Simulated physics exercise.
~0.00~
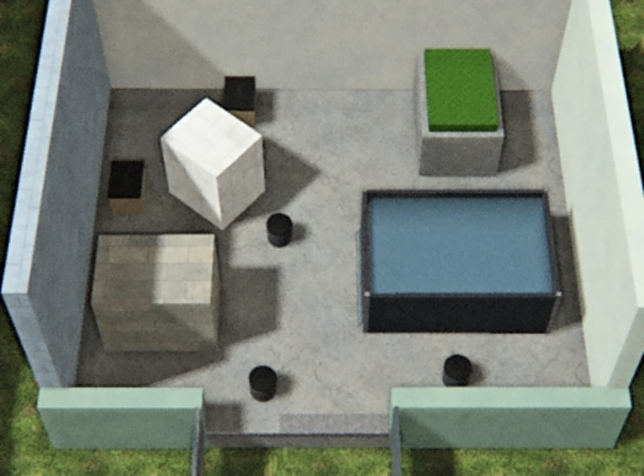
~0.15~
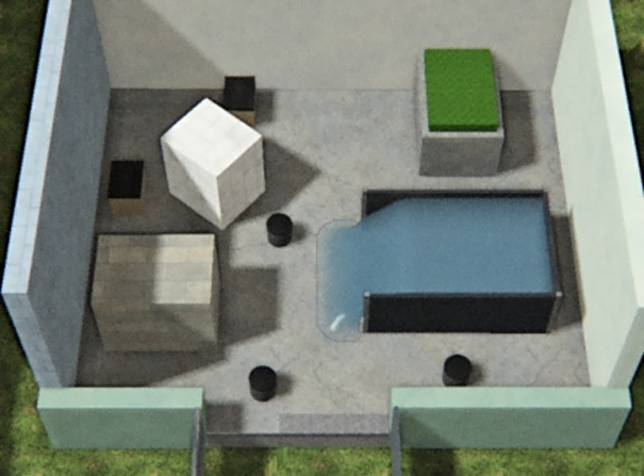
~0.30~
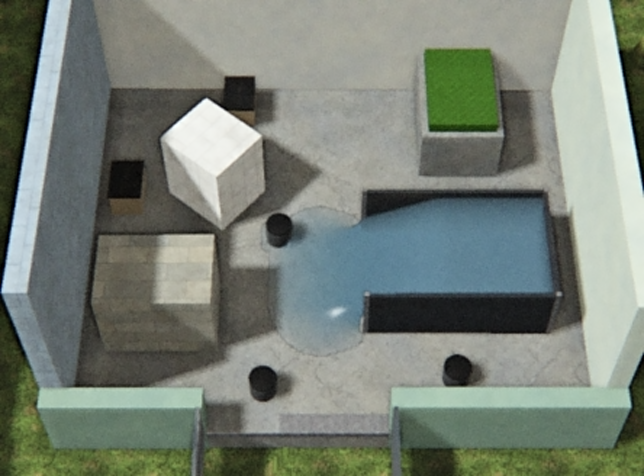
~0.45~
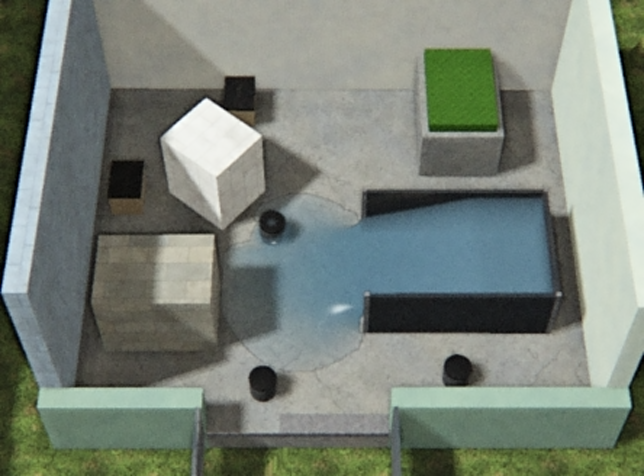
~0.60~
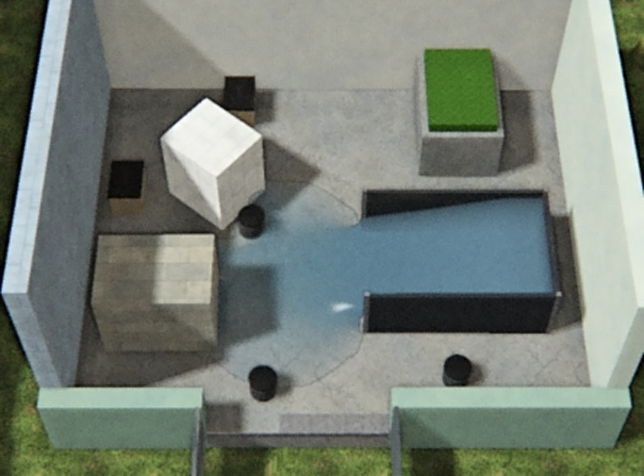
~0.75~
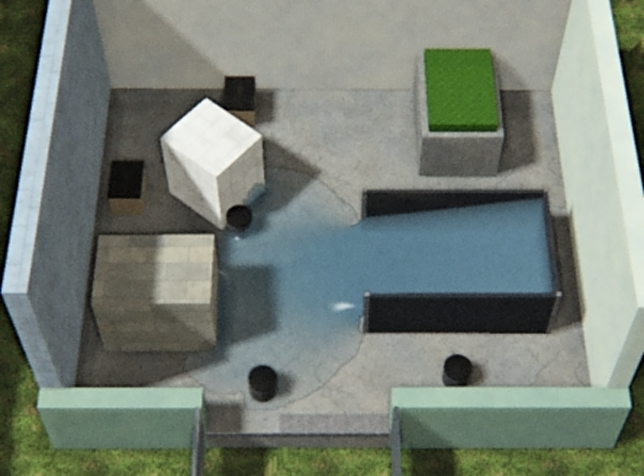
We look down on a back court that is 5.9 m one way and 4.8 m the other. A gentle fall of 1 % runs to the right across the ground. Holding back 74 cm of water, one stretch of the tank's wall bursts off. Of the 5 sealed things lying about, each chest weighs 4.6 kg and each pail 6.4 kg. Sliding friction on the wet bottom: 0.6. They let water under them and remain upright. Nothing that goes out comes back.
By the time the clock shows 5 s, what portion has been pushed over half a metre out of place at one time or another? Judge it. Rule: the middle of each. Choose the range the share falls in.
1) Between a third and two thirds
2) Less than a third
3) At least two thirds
The answer is 3.
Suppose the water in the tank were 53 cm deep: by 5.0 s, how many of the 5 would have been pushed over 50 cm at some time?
That would make 4 of them.
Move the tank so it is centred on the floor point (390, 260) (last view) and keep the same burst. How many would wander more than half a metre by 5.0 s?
Then the count would be 4.
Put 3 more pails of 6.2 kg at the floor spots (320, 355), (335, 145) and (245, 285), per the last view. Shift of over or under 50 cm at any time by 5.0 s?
Check, in order - exceeded, exceeded, exceeded.
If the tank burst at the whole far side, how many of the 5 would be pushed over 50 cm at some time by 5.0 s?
The count would be 2.
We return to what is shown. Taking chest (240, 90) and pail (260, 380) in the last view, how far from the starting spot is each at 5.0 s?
In sequence, it comes out as 150 cm for the first and washed out for the second.
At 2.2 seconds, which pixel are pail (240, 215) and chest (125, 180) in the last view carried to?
Somewhere about (101, 208) and (147, 136).
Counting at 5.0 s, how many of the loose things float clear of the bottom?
Of them, 3.
After 1.1 s 1 of 5 are over 50 cm from their spots; 1 afloat.
After 2.2 s 3 of 5 are over 50 cm from their spots; 2 afloat.
After 3.5 s 3 of 5 are over 50 cm from their spots; 3 afloat.
After 5.0 s 4 of 5 are over 50 cm from their spots, and 4 have been at some point; 3 afloat.
